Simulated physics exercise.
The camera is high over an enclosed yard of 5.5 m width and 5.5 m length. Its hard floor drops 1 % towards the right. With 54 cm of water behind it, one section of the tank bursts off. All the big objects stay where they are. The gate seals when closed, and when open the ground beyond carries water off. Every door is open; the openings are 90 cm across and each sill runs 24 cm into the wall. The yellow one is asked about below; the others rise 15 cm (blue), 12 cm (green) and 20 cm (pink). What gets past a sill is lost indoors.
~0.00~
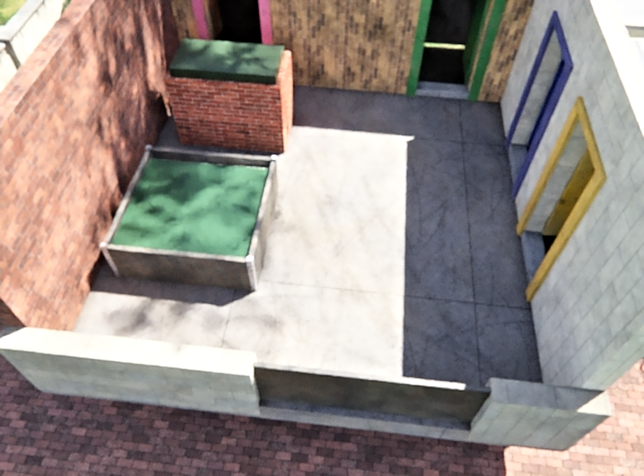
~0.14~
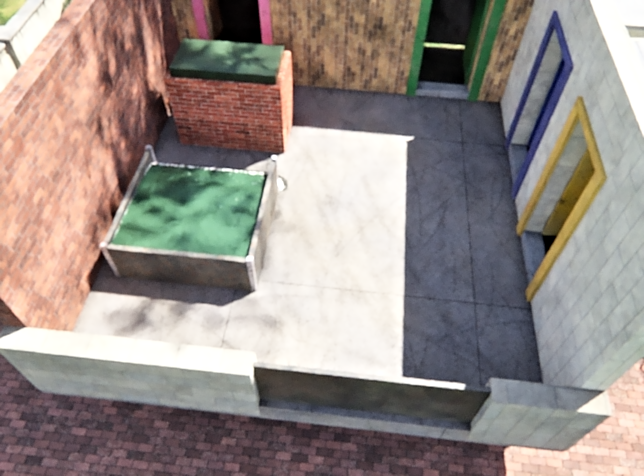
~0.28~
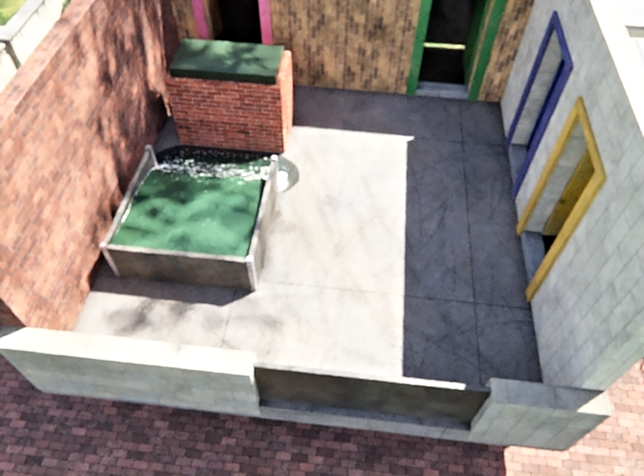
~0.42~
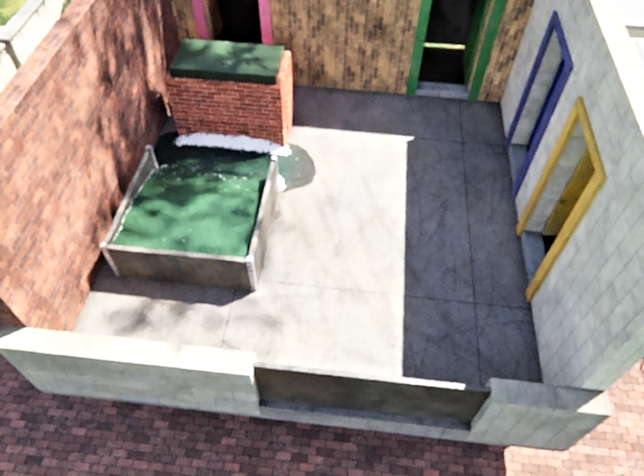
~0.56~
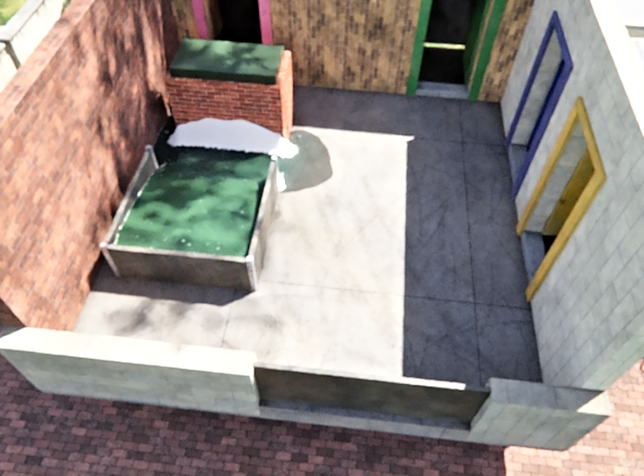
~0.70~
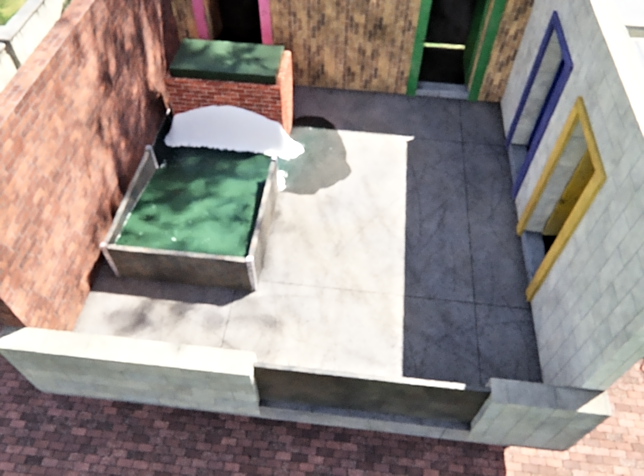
A green-filled, low rectangular tank stands at the left of a walled yard with a pale floor, seen from high above by a still camera. Behind it is a brick block with a green top, with pink and green doorways at the back and blue and yellow ones on the right. The tank's far side opens and whitish water pours out, swelling against the block and spreading rightward across the floor.
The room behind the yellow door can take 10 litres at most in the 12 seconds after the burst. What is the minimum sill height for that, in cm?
At least 7 cm or so.
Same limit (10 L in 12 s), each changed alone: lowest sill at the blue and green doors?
About 11.5 cm at blue and 9.5 cm at green.
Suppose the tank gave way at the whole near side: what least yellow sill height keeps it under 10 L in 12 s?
Some 10.5 cm.
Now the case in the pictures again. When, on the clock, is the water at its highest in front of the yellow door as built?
Around 3.0 s.
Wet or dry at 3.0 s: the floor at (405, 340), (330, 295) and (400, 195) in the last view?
In that order: Not reached, not reached, flooded.
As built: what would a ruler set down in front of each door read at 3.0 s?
In cm: Blue 14, yellow 10, green 8, pink 11.
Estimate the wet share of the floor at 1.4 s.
Some 20 per cent of it.
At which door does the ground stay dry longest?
The yellow one.
After 1.4 s water covers 20 % of the floor, deepest (38 cm) near (152, 155); it has not reached the yellow door.
After 3.0 s water covers 60 % of the floor, deepest (23 cm) near (187, 78); 10 cm at the yellow door, 0 litres in over its 13 cm sill.
After 12.0 s water covers 95 % of the floor, deepest (10 cm) near (60, 361); 9 cm at the yellow door, 0 litres in over its 13 cm sill.
At the yellow door as built, the water arrived by 2.7 s and peaked near 10 cm at 3.0 s.
Run again over the same 12 s with other heights there, 19 litres in over 6 cm, 5 litres over 8 cm. The limit of 10 litres is kept from about 7 cm up.
